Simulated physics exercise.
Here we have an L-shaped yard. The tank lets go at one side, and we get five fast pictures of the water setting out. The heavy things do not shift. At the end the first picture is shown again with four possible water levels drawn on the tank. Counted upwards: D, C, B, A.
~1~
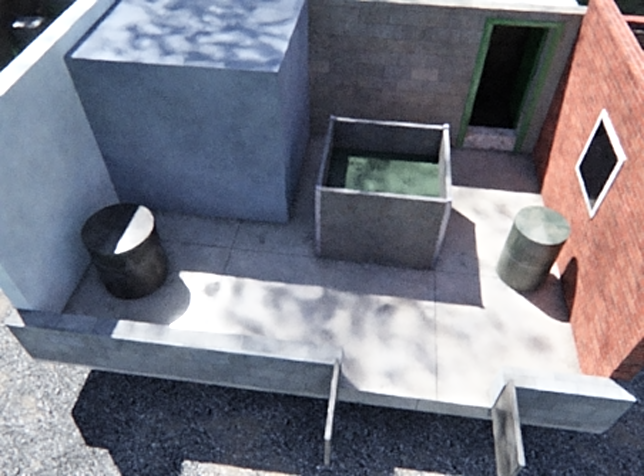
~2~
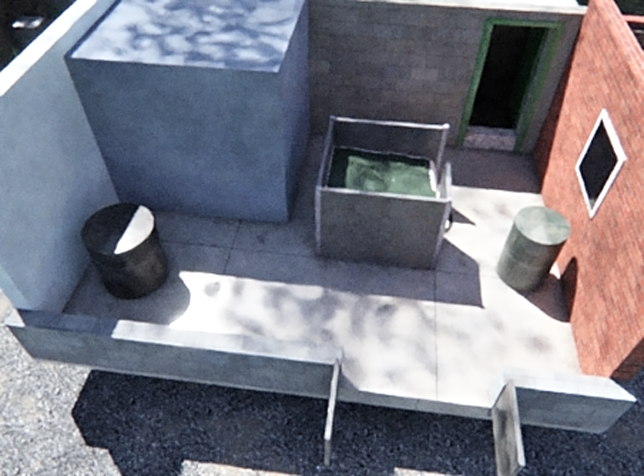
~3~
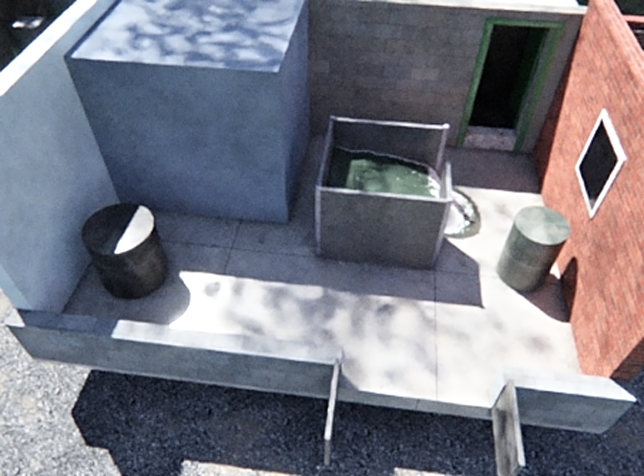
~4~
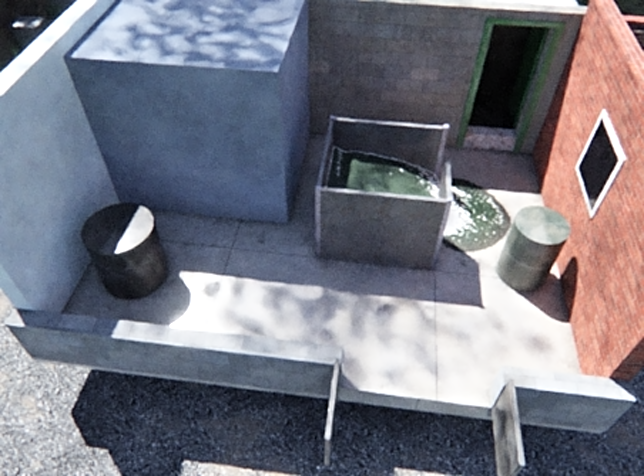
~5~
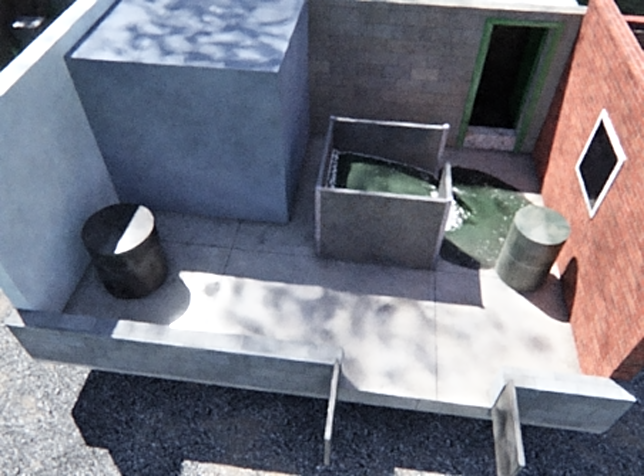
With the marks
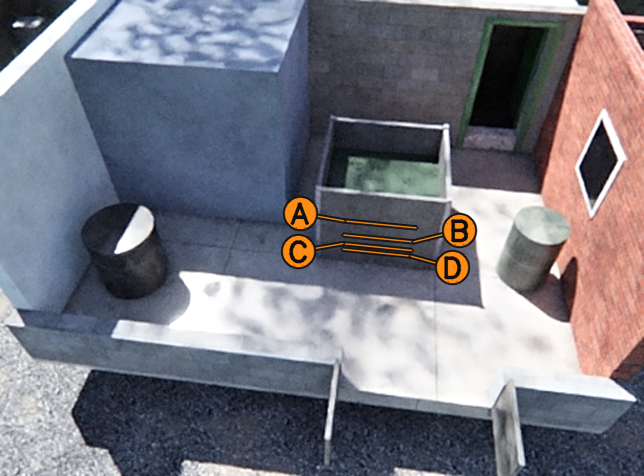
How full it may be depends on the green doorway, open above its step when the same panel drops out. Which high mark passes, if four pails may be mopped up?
I would pick level A.
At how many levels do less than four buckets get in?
All four.
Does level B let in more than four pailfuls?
No, that is safe.
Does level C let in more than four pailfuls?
No.
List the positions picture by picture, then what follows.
Water in the tank at rest, its middle at (383, 183); foot of the green doorway at (487, 149); open gate at (422, 354).
Water covers 1 % of the ground, its front hidden from here.
Water covers 3 % of the ground and shows as far out as (475, 227).
Water covers 6 % of the ground and shows as far out as (494, 212).
Water covers 12 % of the ground and shows as far out as (478, 179).
On the marked copy, A at (380, 224); B at (378, 238); C at (377, 247); D at (376, 252); from the bottom up D, C, B, A.
With A, a bucket or two gets in.
With B, nothing gets over.
With C, nothing gets over.
With D, nothing gets over.
